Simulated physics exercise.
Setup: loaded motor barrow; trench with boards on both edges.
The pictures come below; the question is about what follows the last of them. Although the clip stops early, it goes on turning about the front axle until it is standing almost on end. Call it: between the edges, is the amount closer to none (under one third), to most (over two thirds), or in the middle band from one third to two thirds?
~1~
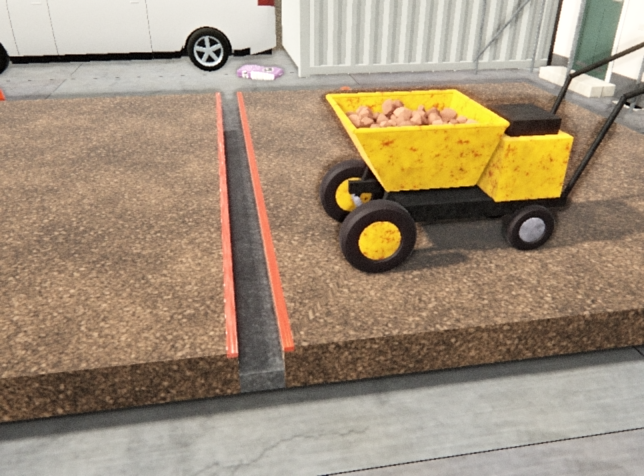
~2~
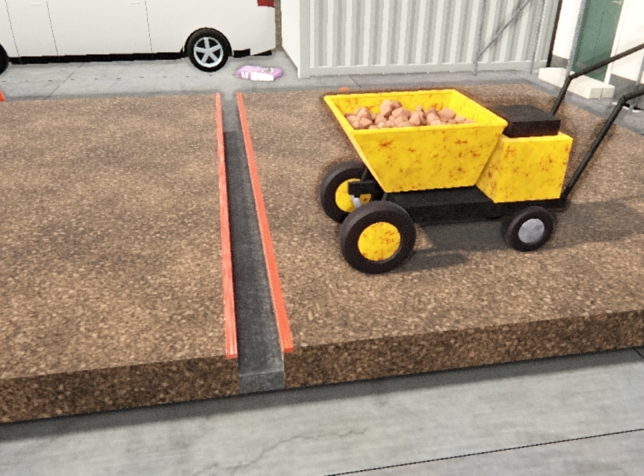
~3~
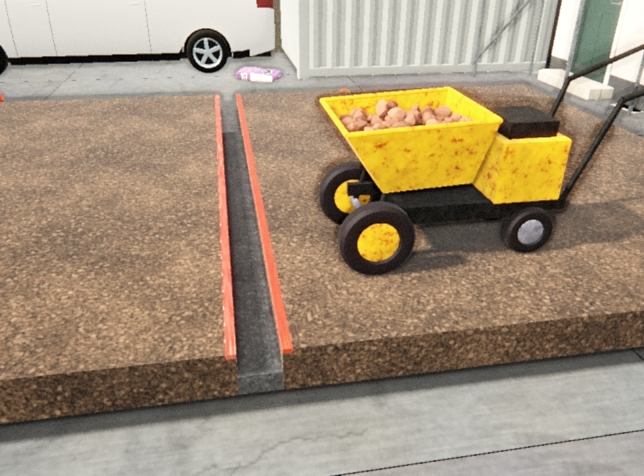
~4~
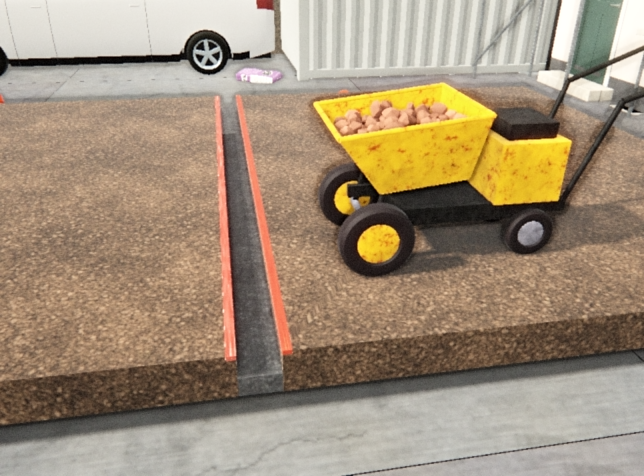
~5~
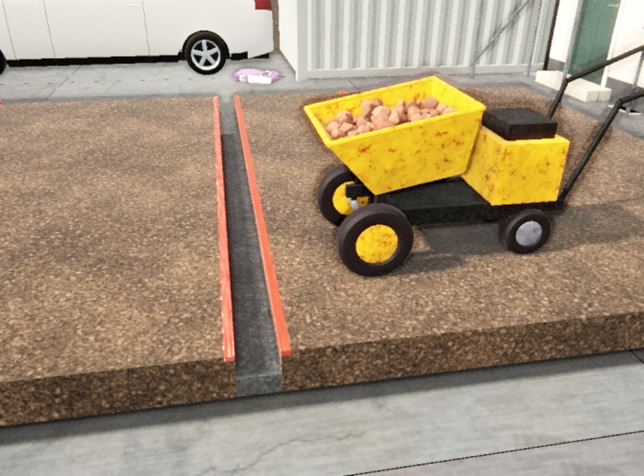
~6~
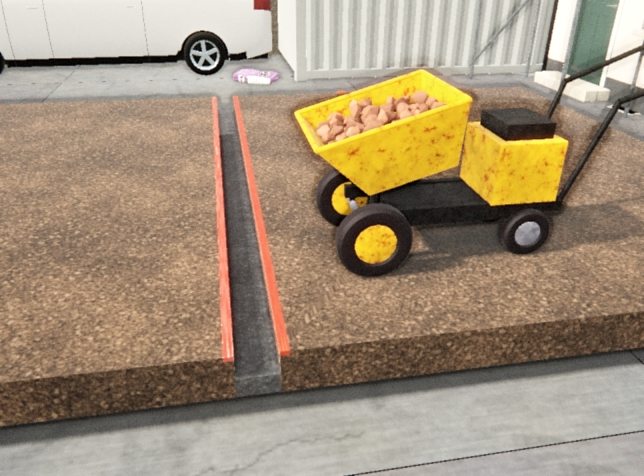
In the middle band.
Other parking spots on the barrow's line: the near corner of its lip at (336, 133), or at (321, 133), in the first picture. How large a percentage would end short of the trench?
In turn 0 and 0 in a hundred.
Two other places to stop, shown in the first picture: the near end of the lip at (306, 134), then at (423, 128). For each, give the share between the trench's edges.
You'd get around 0 in a hundred, then 30 in a hundred.
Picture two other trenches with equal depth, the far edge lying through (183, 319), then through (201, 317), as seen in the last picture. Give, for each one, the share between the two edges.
The first try comes out at 80 percent and the second at 80 percent.
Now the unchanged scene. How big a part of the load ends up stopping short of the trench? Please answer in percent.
Estimate: Some 0 percent.
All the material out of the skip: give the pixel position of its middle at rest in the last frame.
At about (233, 256), give or take.
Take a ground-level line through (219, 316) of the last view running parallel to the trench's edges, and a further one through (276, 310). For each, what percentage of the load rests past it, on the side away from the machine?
Estimate, first then second: 30 %, 80 %.
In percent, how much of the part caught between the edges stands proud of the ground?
Close to 40 percent.
Shortly afterwards, skip tipped steeply; the whole lot in the skip.
Next, skip tipped right over; all but a few in the skip; only a few in or heaped over the trench; only a few beyond it.
Some moments later, skip tipped right over; near a quarter in the skip; near a third in or heaped over the trench; near a third beyond it.
In the end, skip tipped right over; near a quarter in the skip; only a few short of the trench; near half in or heaped over the trench; near a third beyond it.
